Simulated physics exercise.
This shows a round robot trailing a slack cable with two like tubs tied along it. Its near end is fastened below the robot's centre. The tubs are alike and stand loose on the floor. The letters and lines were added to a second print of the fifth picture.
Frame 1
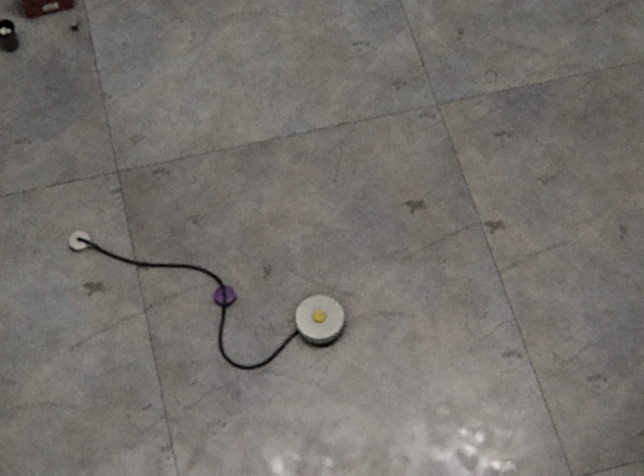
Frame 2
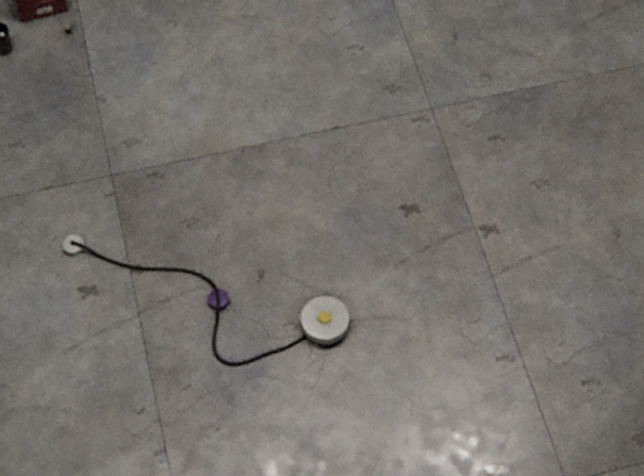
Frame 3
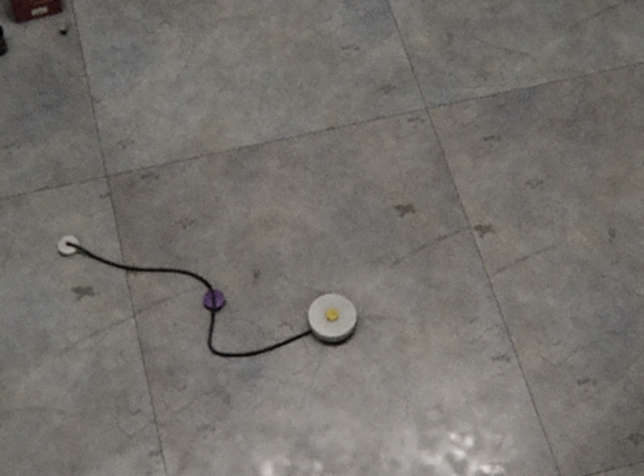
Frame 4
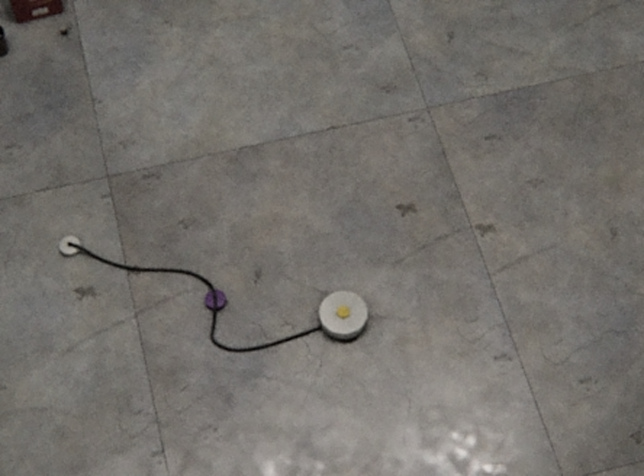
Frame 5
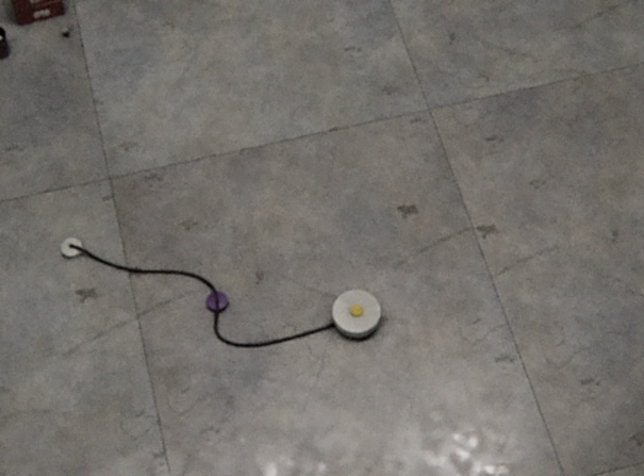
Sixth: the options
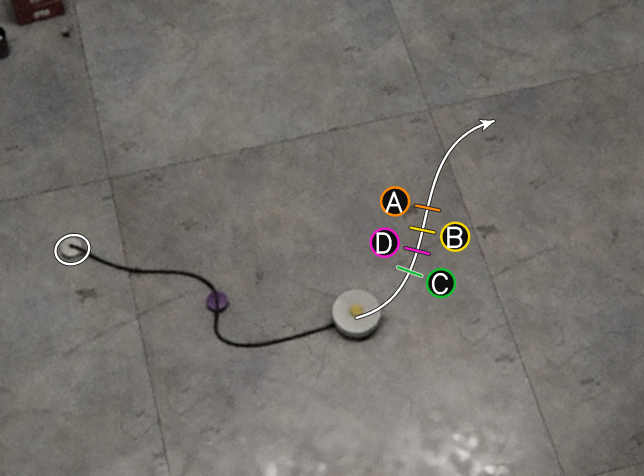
On a grey tiled floor, a round pale robot with a yellow centre moves slowly a short way to the right, drawing out the curve of the dark cable behind it, while the purple and white tubs along the cable stay nearly still.
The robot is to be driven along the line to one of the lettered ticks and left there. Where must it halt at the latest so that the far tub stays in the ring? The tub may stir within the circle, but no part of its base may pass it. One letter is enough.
The farthest safe stop is C.
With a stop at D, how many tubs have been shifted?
Two.
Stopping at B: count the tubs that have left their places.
Two.
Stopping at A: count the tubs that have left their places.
Two.
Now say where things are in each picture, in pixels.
Purple tub (225, 295); robot (320, 320); white tub (80, 241), in the first picture.
Robot (325, 321); white tub (73, 245), in the second picture.
Robot (332, 318); white tub (69, 245), in the third picture.
Robot (343, 316); white tub (70, 246), in the fourth picture.
Robot (356, 314); white tub (72, 248); purple tub (217, 301), in the fifth picture.
On the marked copy, A at (428, 208); B at (423, 230); C at (410, 272); D at (417, 251); the ring at (72, 249); the route from (356, 318) via (426, 214) to (494, 121).
Following C. Soon after the start, robot (381, 303); white tub (72, 248); purple tub (217, 301).
Later, robot (400, 286); white tub (72, 248); purple tub (220, 301).
In the end, robot (410, 268); white tub (74, 248); purple tub (233, 295); the ringed tub at the far end is still in its ring.
As for the rest, A drags the last tub to (100, 255); B drags the last tub to (90, 253); D drags the last tub to (82, 251).
